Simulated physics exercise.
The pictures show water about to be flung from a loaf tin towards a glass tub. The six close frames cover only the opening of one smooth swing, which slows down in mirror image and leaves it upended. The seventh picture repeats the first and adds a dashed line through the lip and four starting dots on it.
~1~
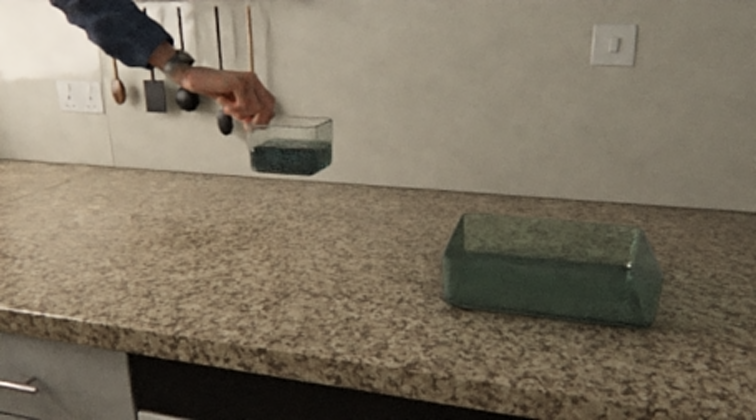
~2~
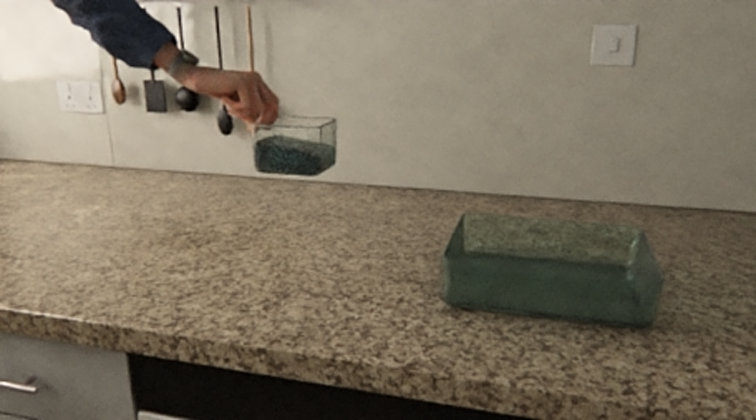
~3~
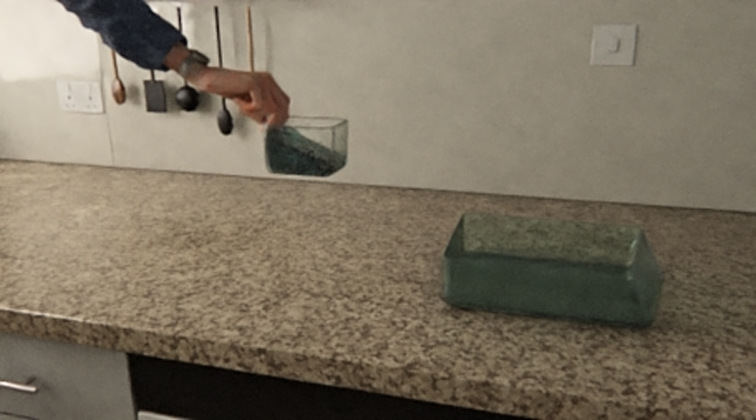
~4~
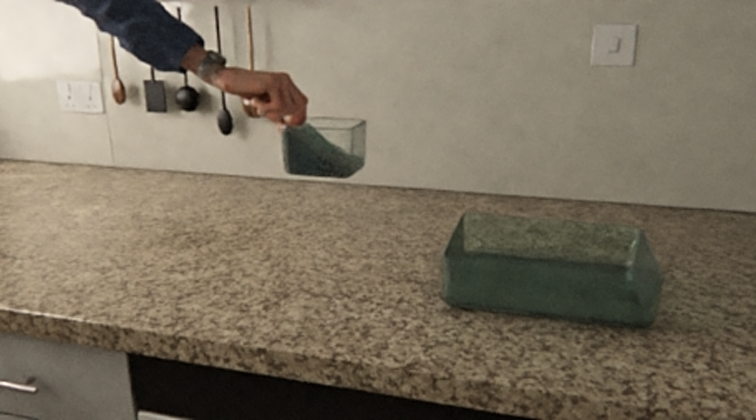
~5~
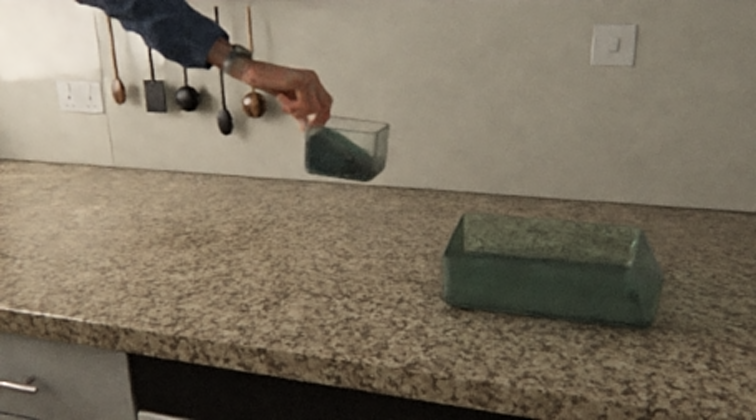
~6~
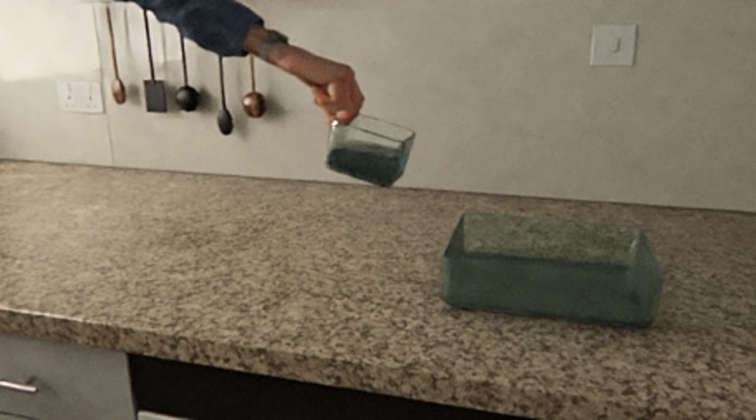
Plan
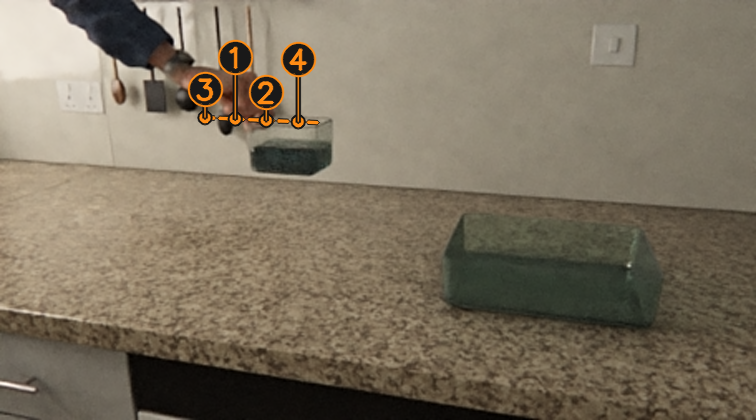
A hand carries a small clear container of dark liquid rightward, then tilts it slightly.
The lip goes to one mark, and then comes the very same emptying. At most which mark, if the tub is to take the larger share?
4.
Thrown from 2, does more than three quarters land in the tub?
No, less.
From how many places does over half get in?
One of the four.
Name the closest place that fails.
Place 2.
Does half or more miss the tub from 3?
Yes, that goes wrong.
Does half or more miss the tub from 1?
Yes, it does.
On the marked copy, 1 at (235, 119); 2 at (266, 120); 3 at (205, 117); 4 at (298, 121).
With 1, about 0 % lands in the tub, 99 % falls short.
With 2, about 32 % lands in the tub, 63 % falls short and 5 % goes beside or beyond.
With 3, about 0 % lands in the tub, 100 % falls short.
With 4, about 64 % lands in the tub, 28 % falls short and 8 % goes beside or beyond.
